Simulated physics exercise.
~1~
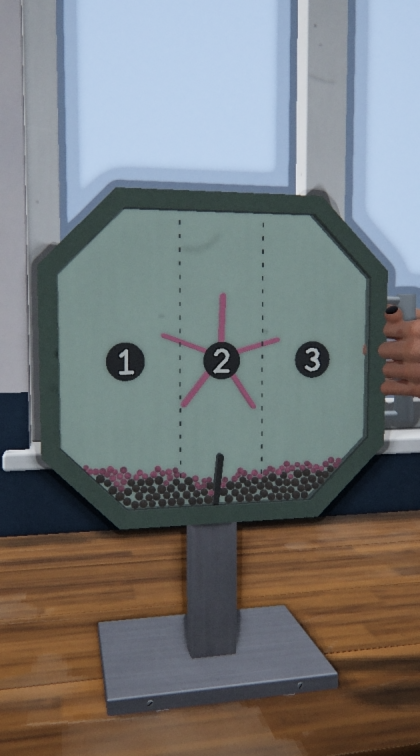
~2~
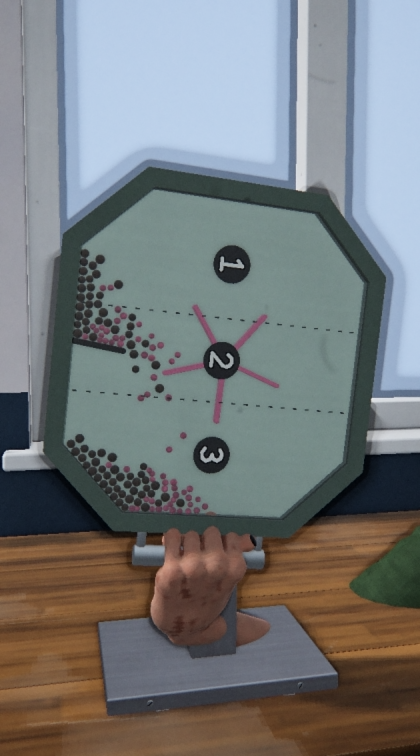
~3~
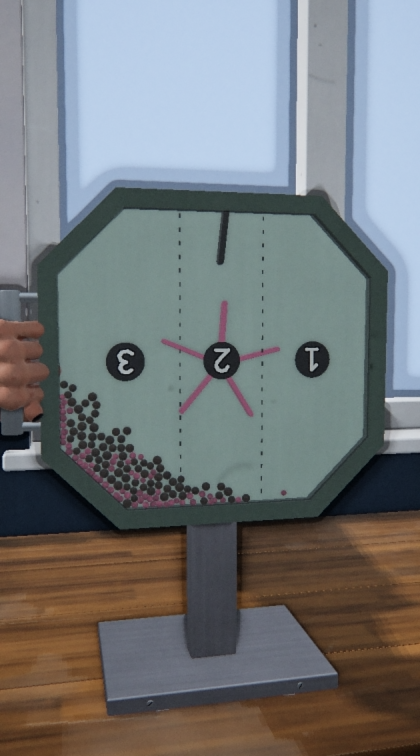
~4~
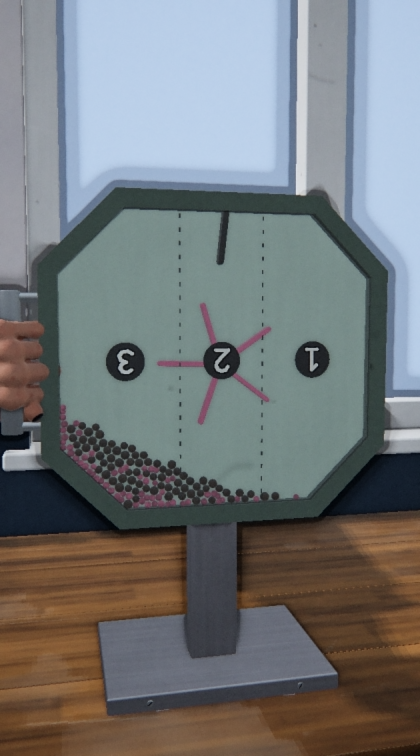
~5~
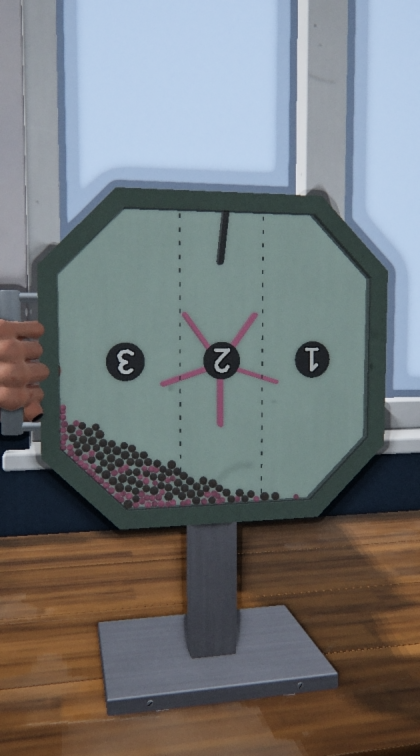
To begin with, dark beads and smaller pink ones lie in a low layer along the bottom of an upright eight-sided box on a stand, with a pink five-armed star at its centre. A hand turns the box clockwise, and the beads spill to the left, some piling against a short dark bar while others gather lower down. The turning continues until the box is upside down, its beads sliding into a slope at lower left. The star also spins. Finally the box stands still, with most beads of both kinds under the inverted three.
